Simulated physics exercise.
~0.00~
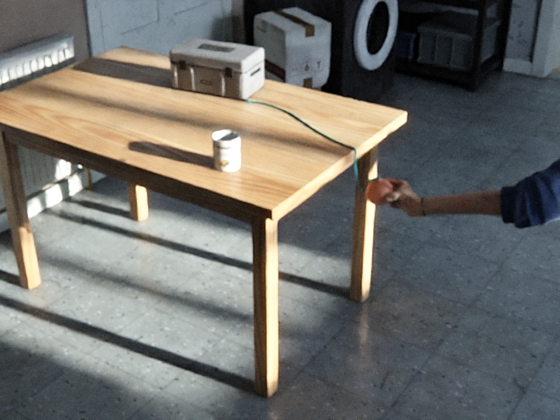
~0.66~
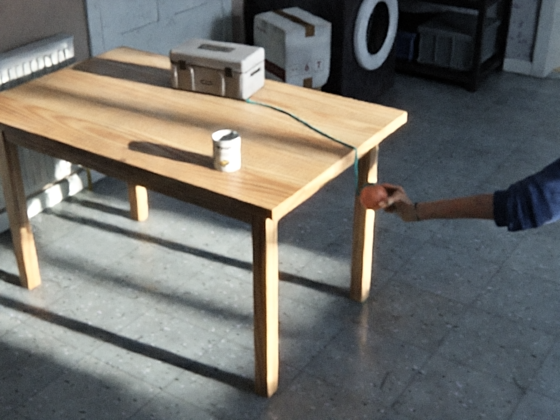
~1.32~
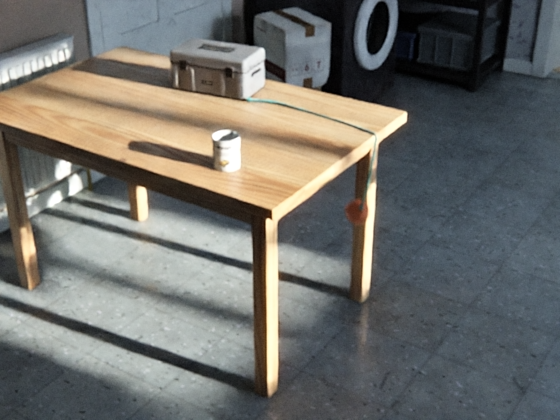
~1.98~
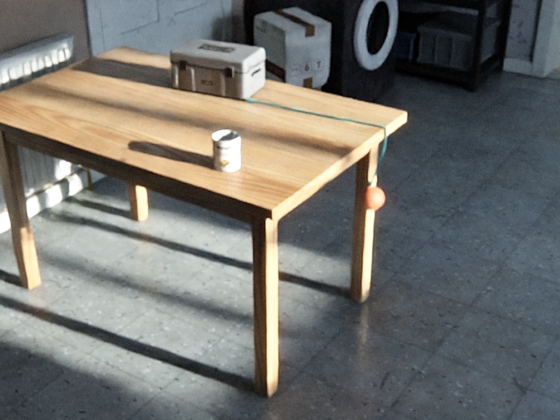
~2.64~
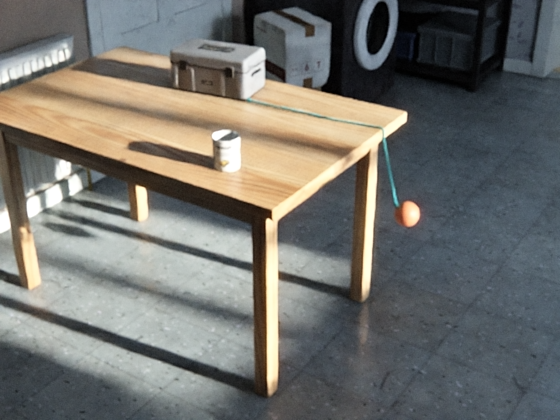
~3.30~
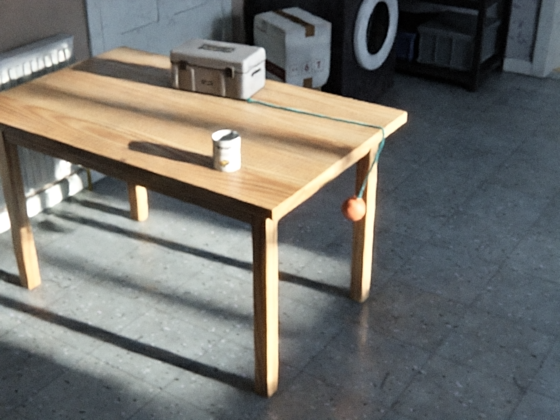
To begin with, a hand reaches in from the right, holding an orange above the floor beside a wooden table, where a green string runs across the top from the grey toolbox and a white cup stands nearby. The hand shifts slightly, then lets go and withdraws out of view. The orange drops a little and hangs from the string by the table leg. It swings out to the right, away from the table, then back to the left. At the end it is still hanging above the floor, while the toolbox and cup remain in place.
